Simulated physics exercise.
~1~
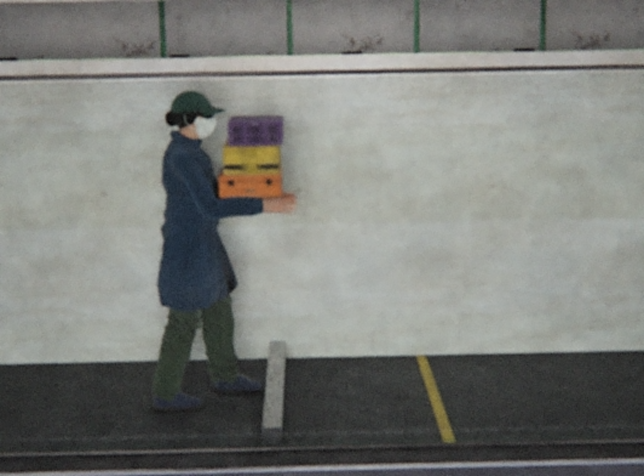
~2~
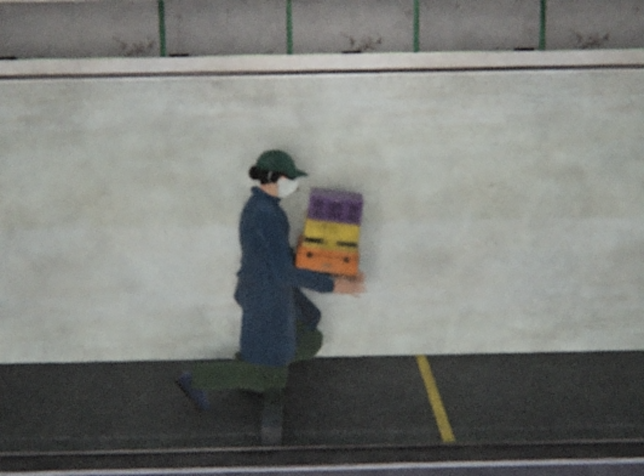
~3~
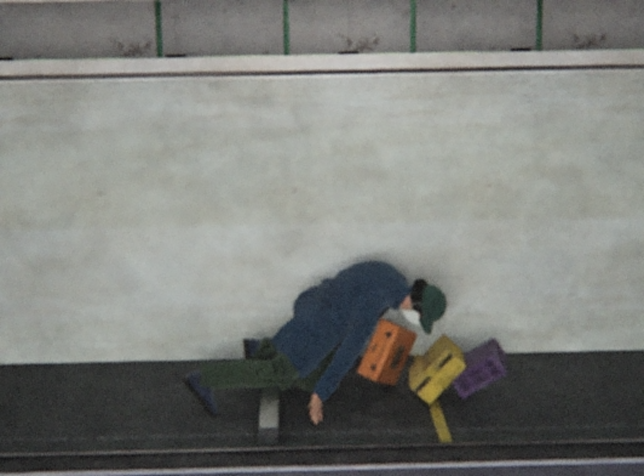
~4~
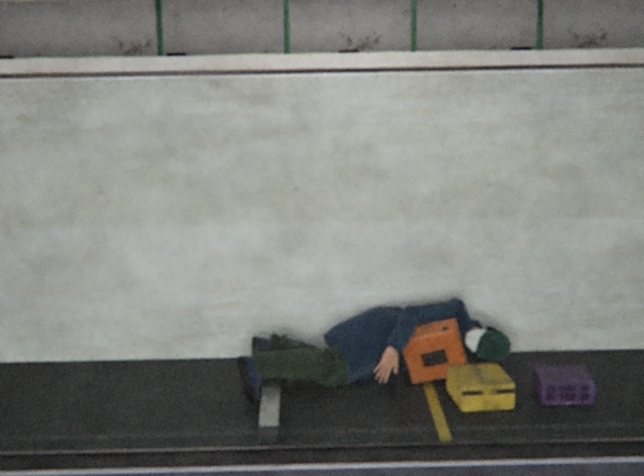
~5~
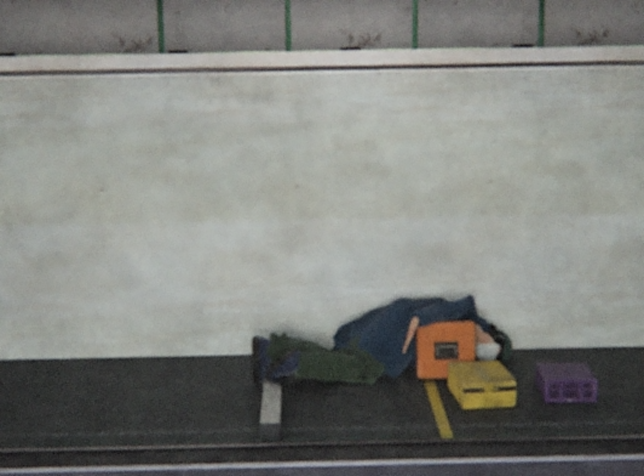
A person in a green cap, white face mask, long blue coat and green trousers walks right along a dark floor before a pale wall, seen side-on by a slightly swaying camera. Stacked on their outstretched hands are a purple crate, a yellow carton and an orange toolbox. At a low grey rail, short of a yellow line, the person pitches forward and the stack tilts. The body folds down over the rail as the boxes tumble ahead, overturning. The person ends sprawled limply, head past the yellow line, with all three boxes beyond it too.
